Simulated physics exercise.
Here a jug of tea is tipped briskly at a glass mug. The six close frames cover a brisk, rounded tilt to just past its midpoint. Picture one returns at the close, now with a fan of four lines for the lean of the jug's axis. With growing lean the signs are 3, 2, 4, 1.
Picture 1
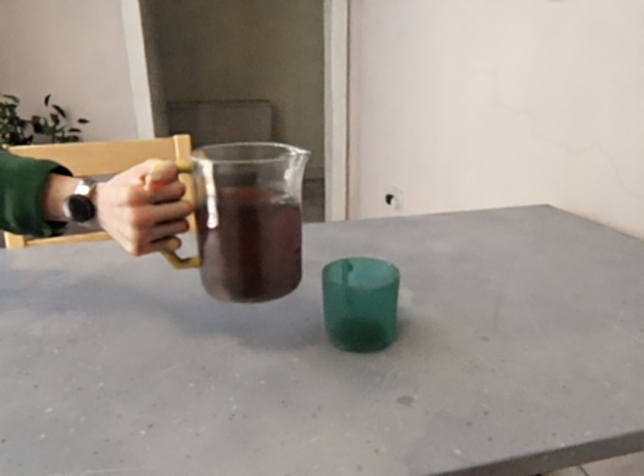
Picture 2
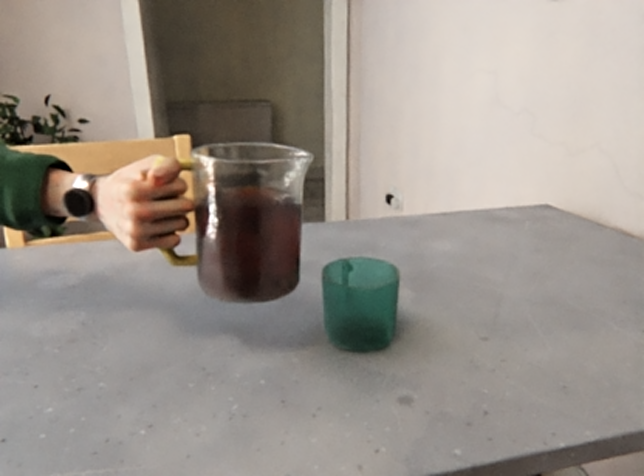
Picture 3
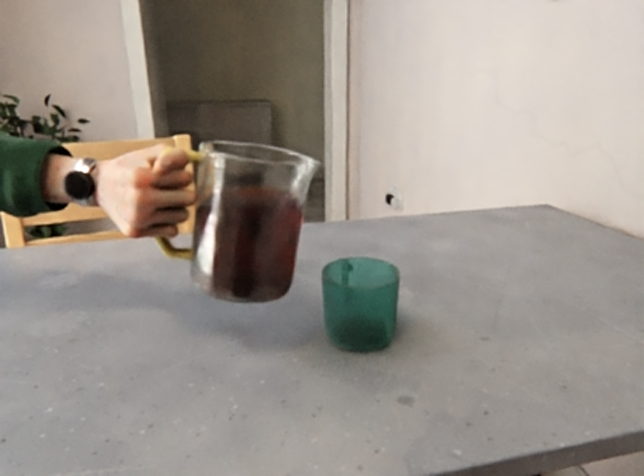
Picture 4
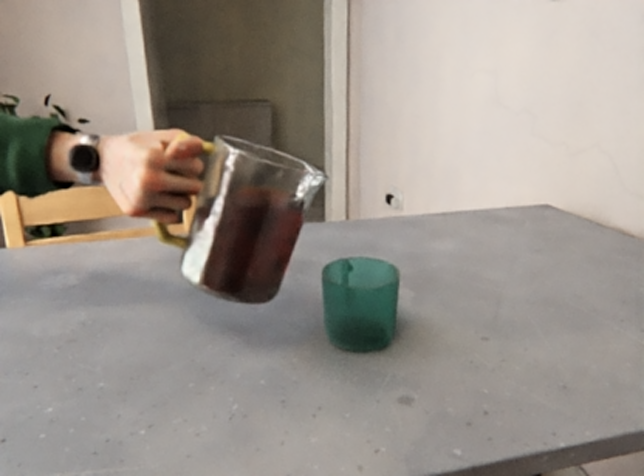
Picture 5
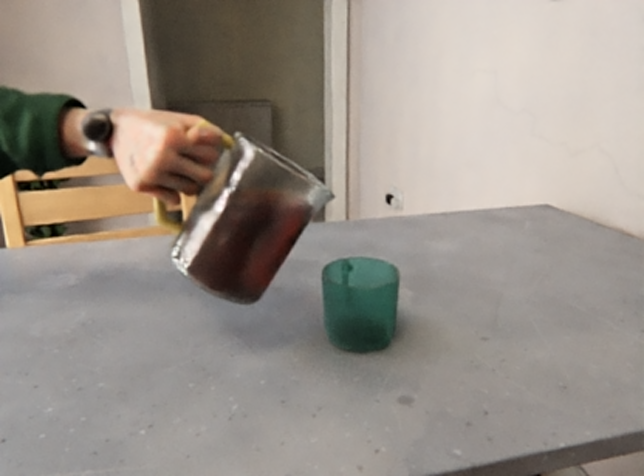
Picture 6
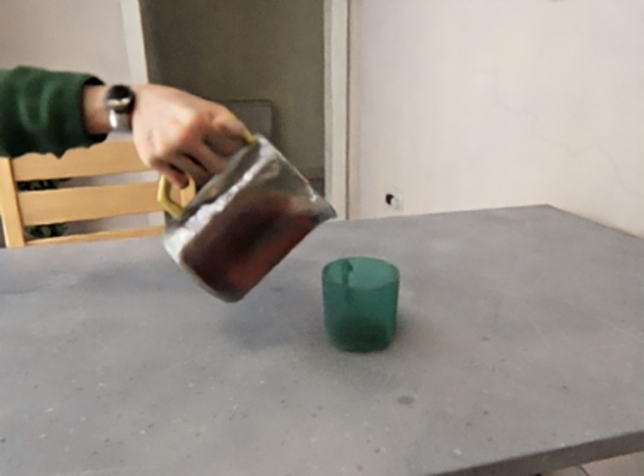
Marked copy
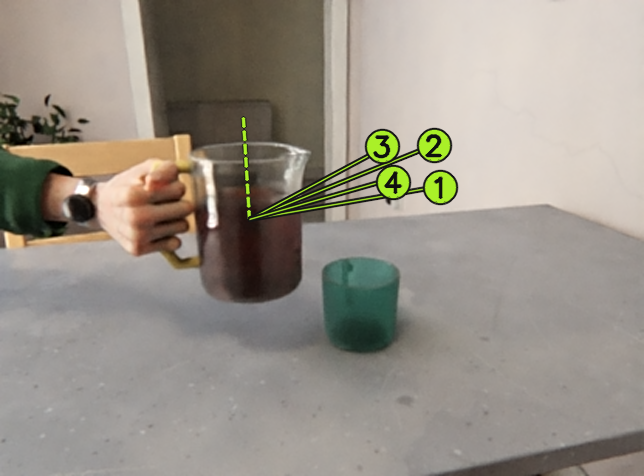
At a grey table, a hand briskly tilts a glass jug of tea toward a green cup.
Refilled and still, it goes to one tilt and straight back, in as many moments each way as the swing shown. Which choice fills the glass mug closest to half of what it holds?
Best: 3.
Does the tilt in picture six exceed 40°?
Yes.
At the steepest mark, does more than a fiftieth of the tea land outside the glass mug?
Yes.
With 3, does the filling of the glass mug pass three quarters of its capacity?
No, it does not.
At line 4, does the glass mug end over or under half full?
Over.
On the marked copy, 1 at (423, 189); 2 at (418, 151); 3 at (368, 156); 4 at (376, 183).
Choosing 1, the glass mug ends with about 85 % of what it can hold; 16 % of the tea is spilt.
Choosing 2, the glass mug ends with about 65 % of what it can hold; 4 % of the tea is spilt.
Choosing 3, the glass mug ends with about 48 % of what it can hold.
Choosing 4, the glass mug ends with about 75 % of what it can hold; 10 % of the tea is spilt.
